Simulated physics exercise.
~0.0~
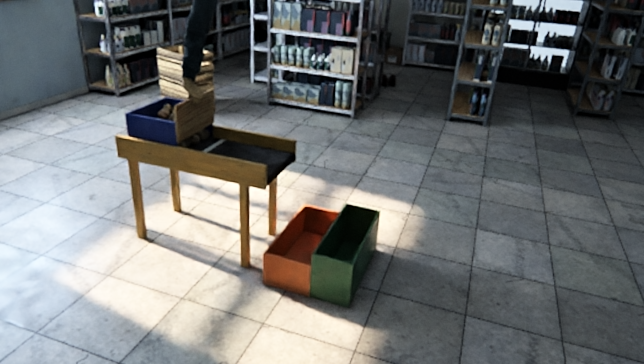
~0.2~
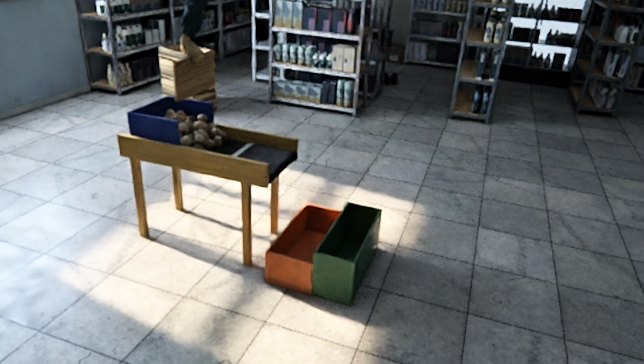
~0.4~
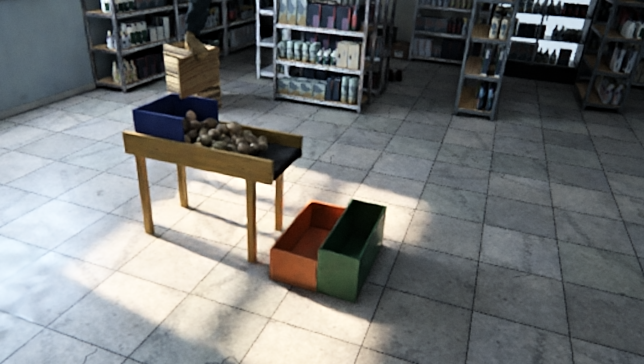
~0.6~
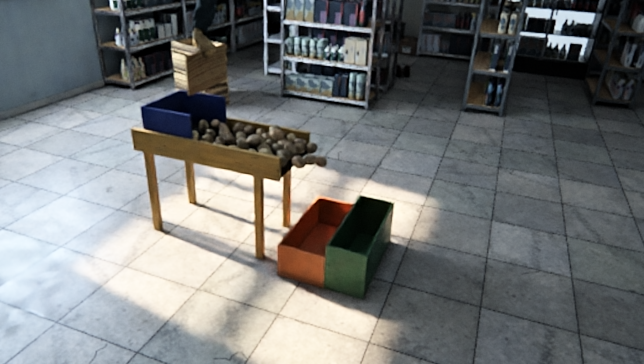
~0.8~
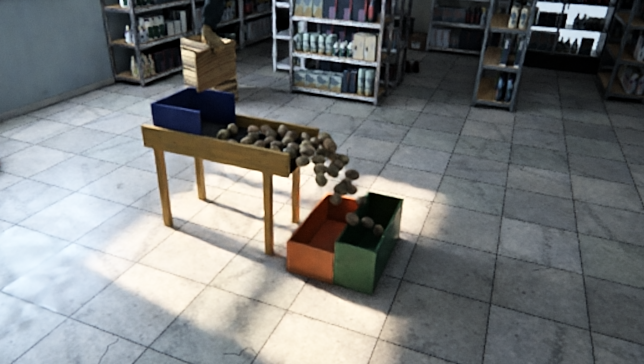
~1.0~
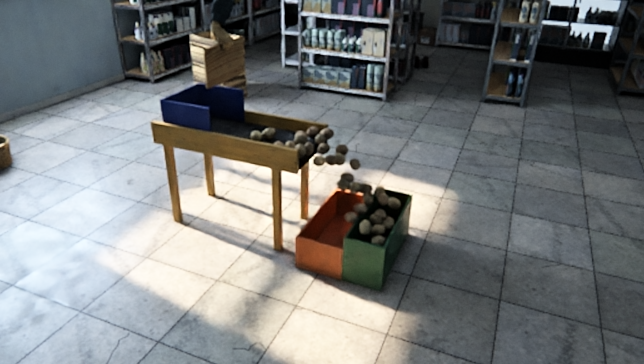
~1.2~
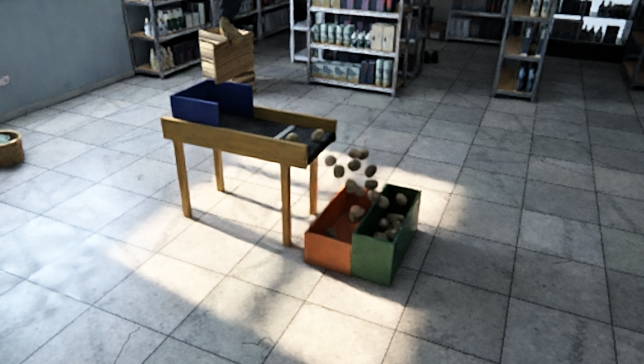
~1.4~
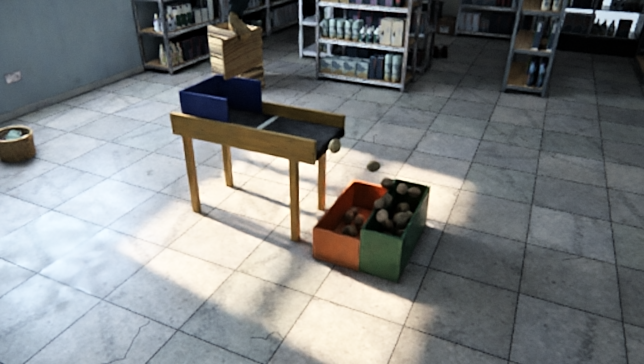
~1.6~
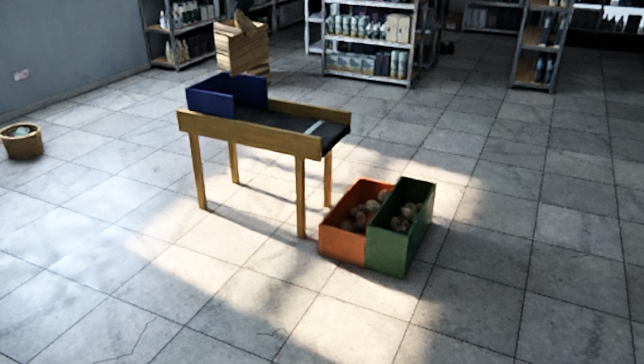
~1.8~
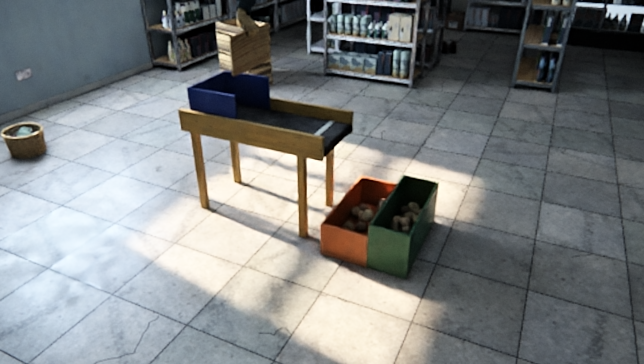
Shop aisle with shelves, potatoes spilling from a blue pen along a belt and dropping into orange and green boxes, belt left empty.
